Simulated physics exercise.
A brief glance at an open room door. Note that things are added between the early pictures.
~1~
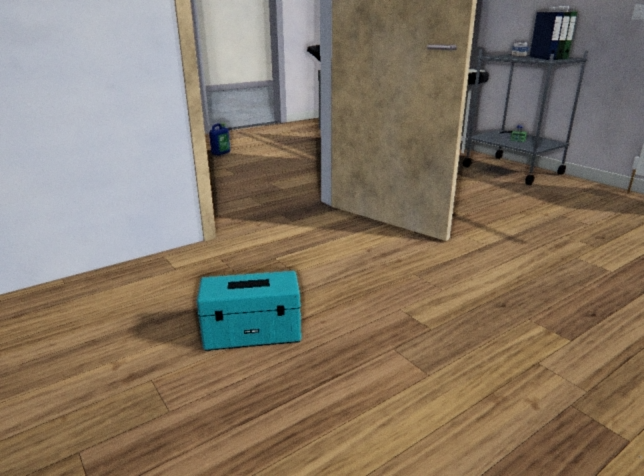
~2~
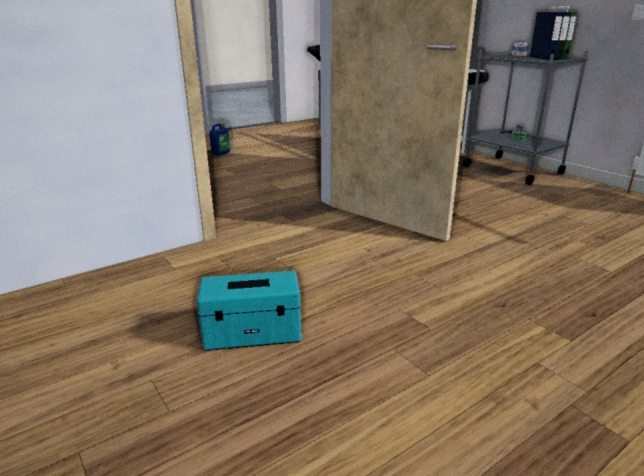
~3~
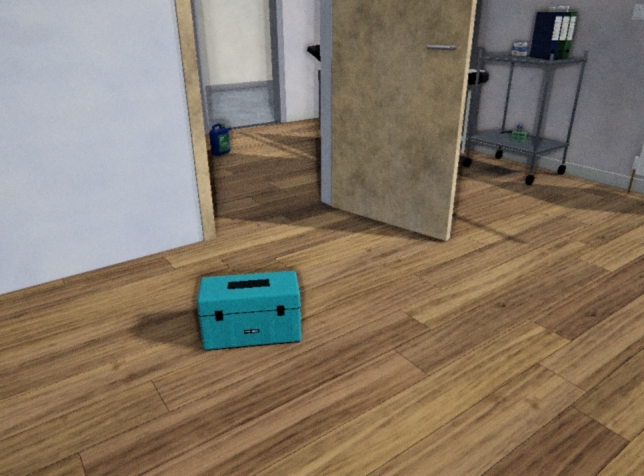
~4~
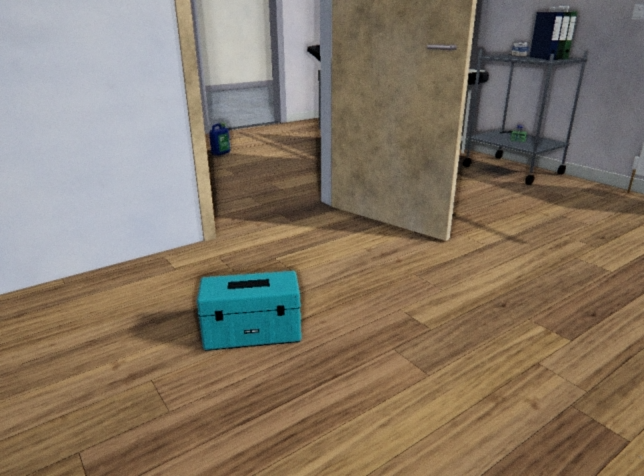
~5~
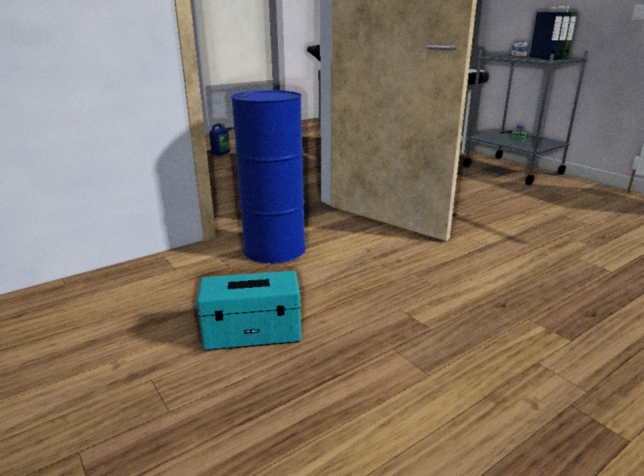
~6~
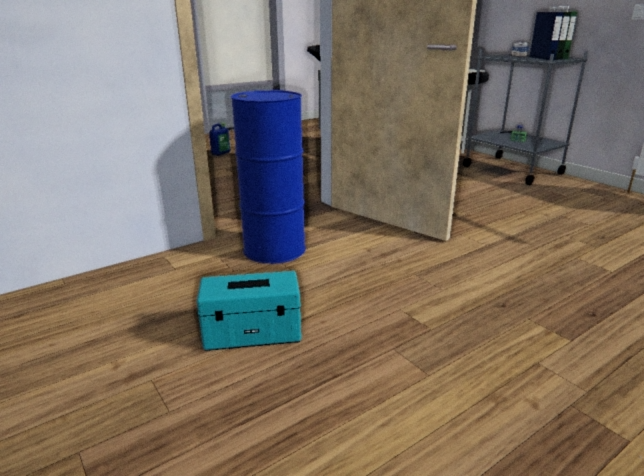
In a room with a wooden floor, a turquoise toolbox sat near a wide-open door and nothing moved, until a tall blue drum suddenly appeared behind it in the doorway and stood still.
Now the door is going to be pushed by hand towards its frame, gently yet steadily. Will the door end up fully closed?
No.
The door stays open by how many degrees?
Close to 35 degrees, I'd say.
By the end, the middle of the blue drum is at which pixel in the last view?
Roughly (258, 177).
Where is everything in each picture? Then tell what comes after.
The first picture shows door wide open and still; turquoise toolbox (251, 309).
The second picture shows door wide open and still; turquoise toolbox (251, 309).
The third picture shows door wide open and still; turquoise toolbox (251, 309).
The fourth picture shows door wide open and still; turquoise toolbox (251, 309).
The fifth picture shows door wide open and still; turquoise toolbox (251, 309).
The sixth picture shows door wide open and still; blue drum (271, 178); turquoise toolbox (251, 309).
Then, 0.50 s after the last picture, door 90° open.
Then, 0.80 s after the last picture, door 69° open.
Then, 1.00 s after the last picture, door 52° open.
Then, 1.20 s after the last picture, door 39° open; blue drum slid a little near (265, 177).
At rest, door 36° open; both in place. Seen from the same camera at the end, blue drum near (258, 177).
